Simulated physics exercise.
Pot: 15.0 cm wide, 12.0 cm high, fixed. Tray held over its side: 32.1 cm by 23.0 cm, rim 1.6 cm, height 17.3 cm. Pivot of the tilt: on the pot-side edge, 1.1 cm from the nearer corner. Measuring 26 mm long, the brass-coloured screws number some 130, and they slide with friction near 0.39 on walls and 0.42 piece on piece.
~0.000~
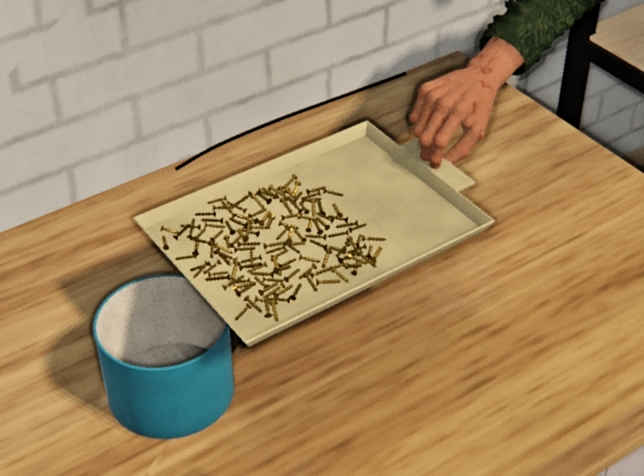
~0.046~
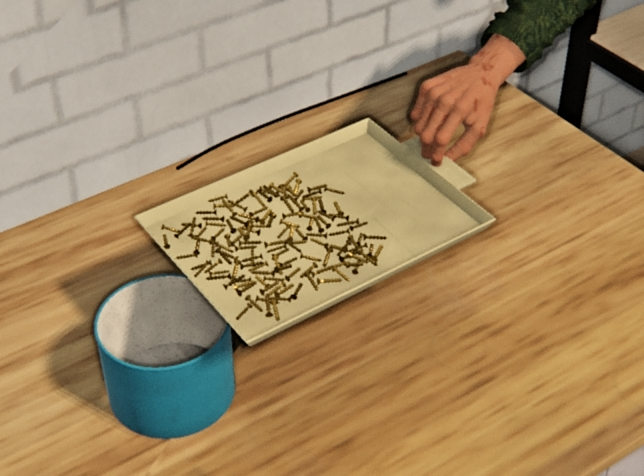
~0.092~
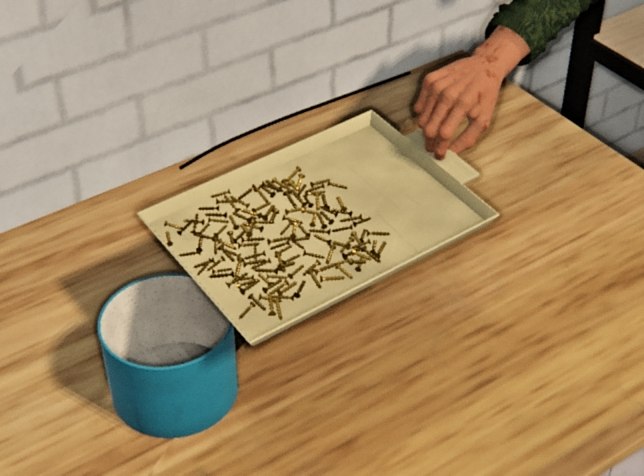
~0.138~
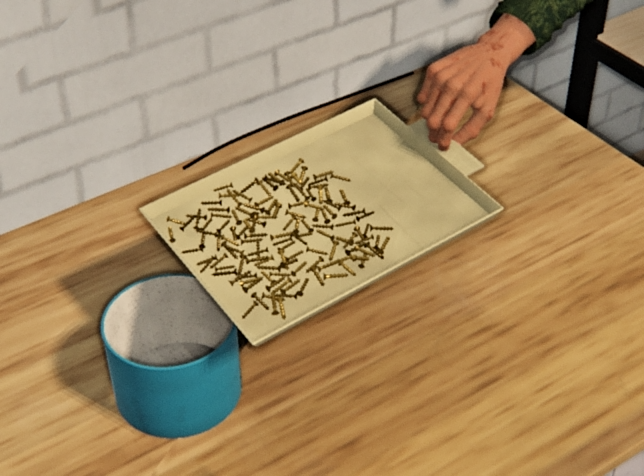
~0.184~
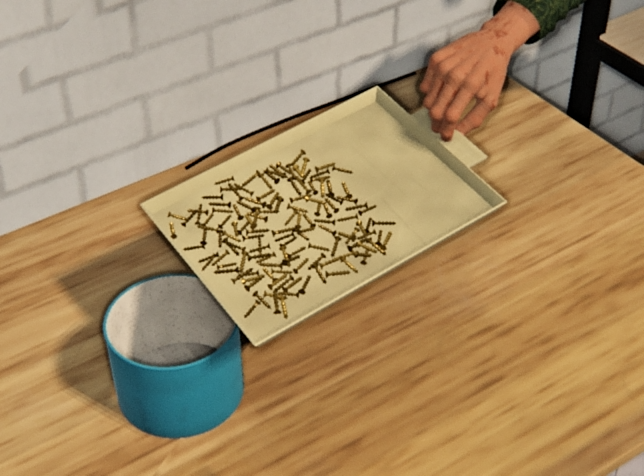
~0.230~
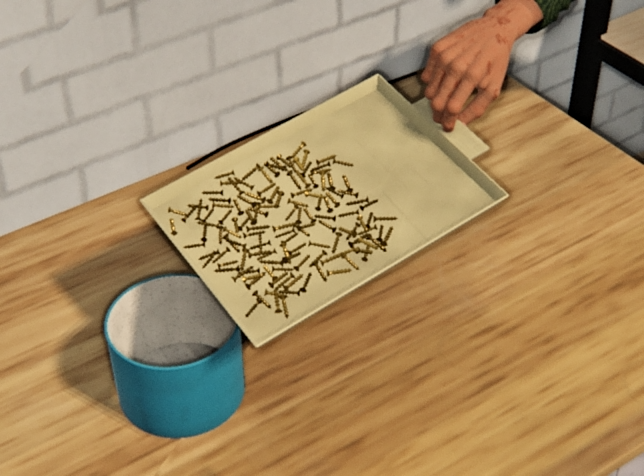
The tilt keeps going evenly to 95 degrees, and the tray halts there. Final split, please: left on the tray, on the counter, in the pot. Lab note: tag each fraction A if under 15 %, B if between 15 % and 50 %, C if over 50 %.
Tray = A, counter = C, pot = A.
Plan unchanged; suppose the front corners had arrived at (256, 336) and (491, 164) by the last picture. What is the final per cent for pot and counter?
Pot 70 % / counter 30 %.
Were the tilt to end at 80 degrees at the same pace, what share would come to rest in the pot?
0 %.
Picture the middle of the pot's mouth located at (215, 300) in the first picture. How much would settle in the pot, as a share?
About 0 per cent.
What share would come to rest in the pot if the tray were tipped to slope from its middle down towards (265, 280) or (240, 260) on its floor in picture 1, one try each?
Some 25 and 70 per cent.
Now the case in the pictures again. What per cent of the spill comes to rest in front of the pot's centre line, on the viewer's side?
100 %.
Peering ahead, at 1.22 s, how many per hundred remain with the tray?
Load share: Around 15%.
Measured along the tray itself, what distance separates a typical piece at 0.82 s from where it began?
By then it sits near 10 cm from where it began.
After 0.82 s, tilt 51 degrees; the tray holds 95 %, the pot 0 %.
After 1.22 s, tilt 77 degrees; the tray holds 15 %, the pot 0 %.
After 1.70 s, tilt 95 degrees; the tray holds 0 %, the pot 0 %.
At rest (2.0 s), tray 0 %, counter 100 %, pot 0 %.
